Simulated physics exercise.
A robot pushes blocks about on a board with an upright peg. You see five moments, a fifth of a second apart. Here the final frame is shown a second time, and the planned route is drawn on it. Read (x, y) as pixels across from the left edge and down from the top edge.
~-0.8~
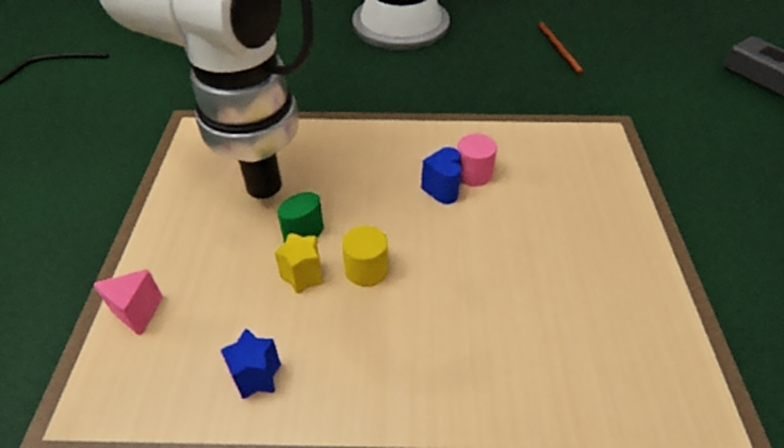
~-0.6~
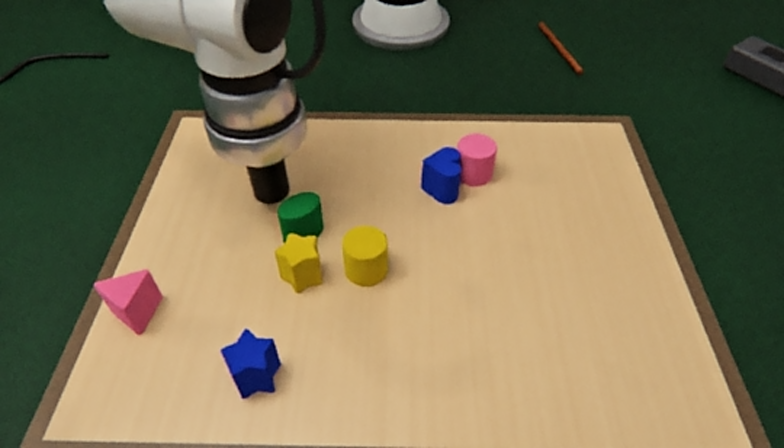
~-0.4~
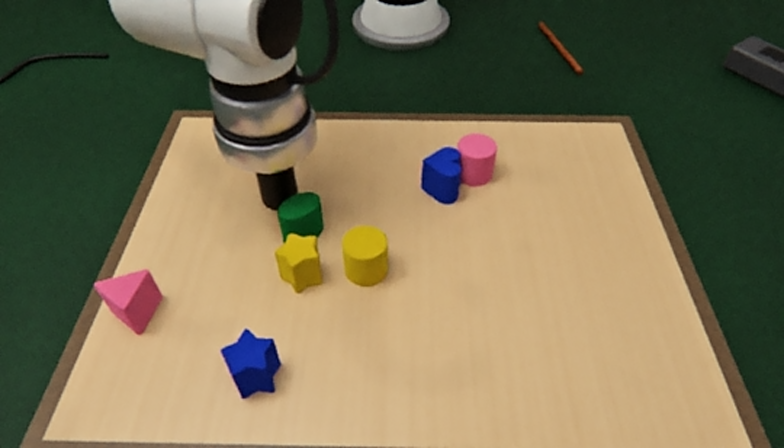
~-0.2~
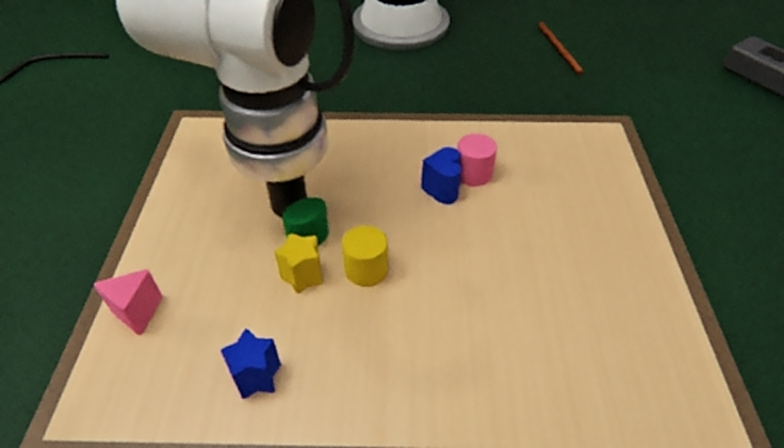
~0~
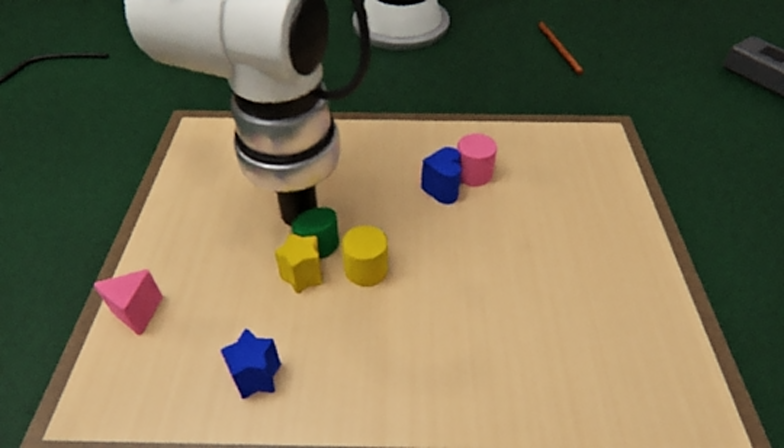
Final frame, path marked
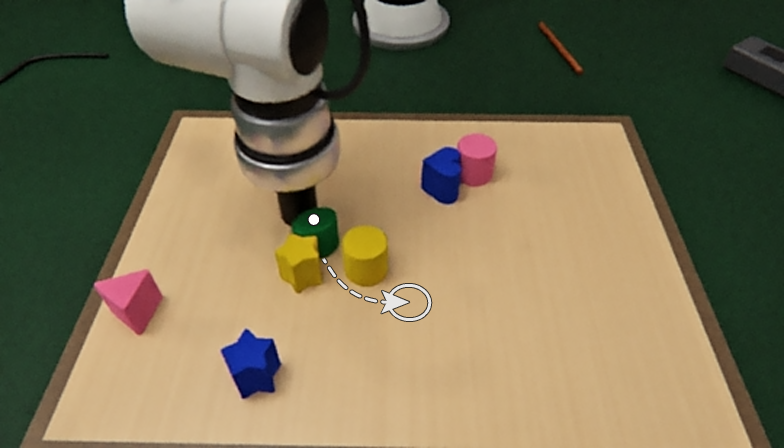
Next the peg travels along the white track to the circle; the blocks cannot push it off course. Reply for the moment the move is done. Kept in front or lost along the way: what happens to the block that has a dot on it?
Answer: Slipped away.
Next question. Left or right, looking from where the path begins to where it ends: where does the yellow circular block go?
Heads left.
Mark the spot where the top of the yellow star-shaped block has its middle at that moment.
Its top middle is near (296, 276).
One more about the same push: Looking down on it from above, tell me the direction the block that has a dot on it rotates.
It spins clockwise.
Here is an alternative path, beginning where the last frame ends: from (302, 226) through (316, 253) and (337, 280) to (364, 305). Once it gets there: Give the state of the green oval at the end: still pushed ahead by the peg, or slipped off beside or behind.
It holds its place in front.
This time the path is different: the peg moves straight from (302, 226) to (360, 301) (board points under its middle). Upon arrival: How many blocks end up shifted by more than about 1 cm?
I'm going with three or more.
Path on the board, from (302, 226) over (324, 260) and (355, 294) to (409, 302); the dot is on the green oval.
What follows on the original path. One third of the way, peg at (323, 249); yellow star-shaped block at (296, 274), turned 50° clockwise; green oval at (336, 258); yellow circular block at (385, 253).
Two thirds of the way, peg at (355, 283); yellow star-shaped block at (296, 276), turned 60° clockwise; green oval at (366, 298), turned 30° clockwise; yellow circular block at (396, 256).
At the end, peg at (410, 291); yellow star-shaped block at (296, 276), turned 60° clockwise; green oval at (377, 309), turned 55° clockwise; yellow circular block at (437, 247).
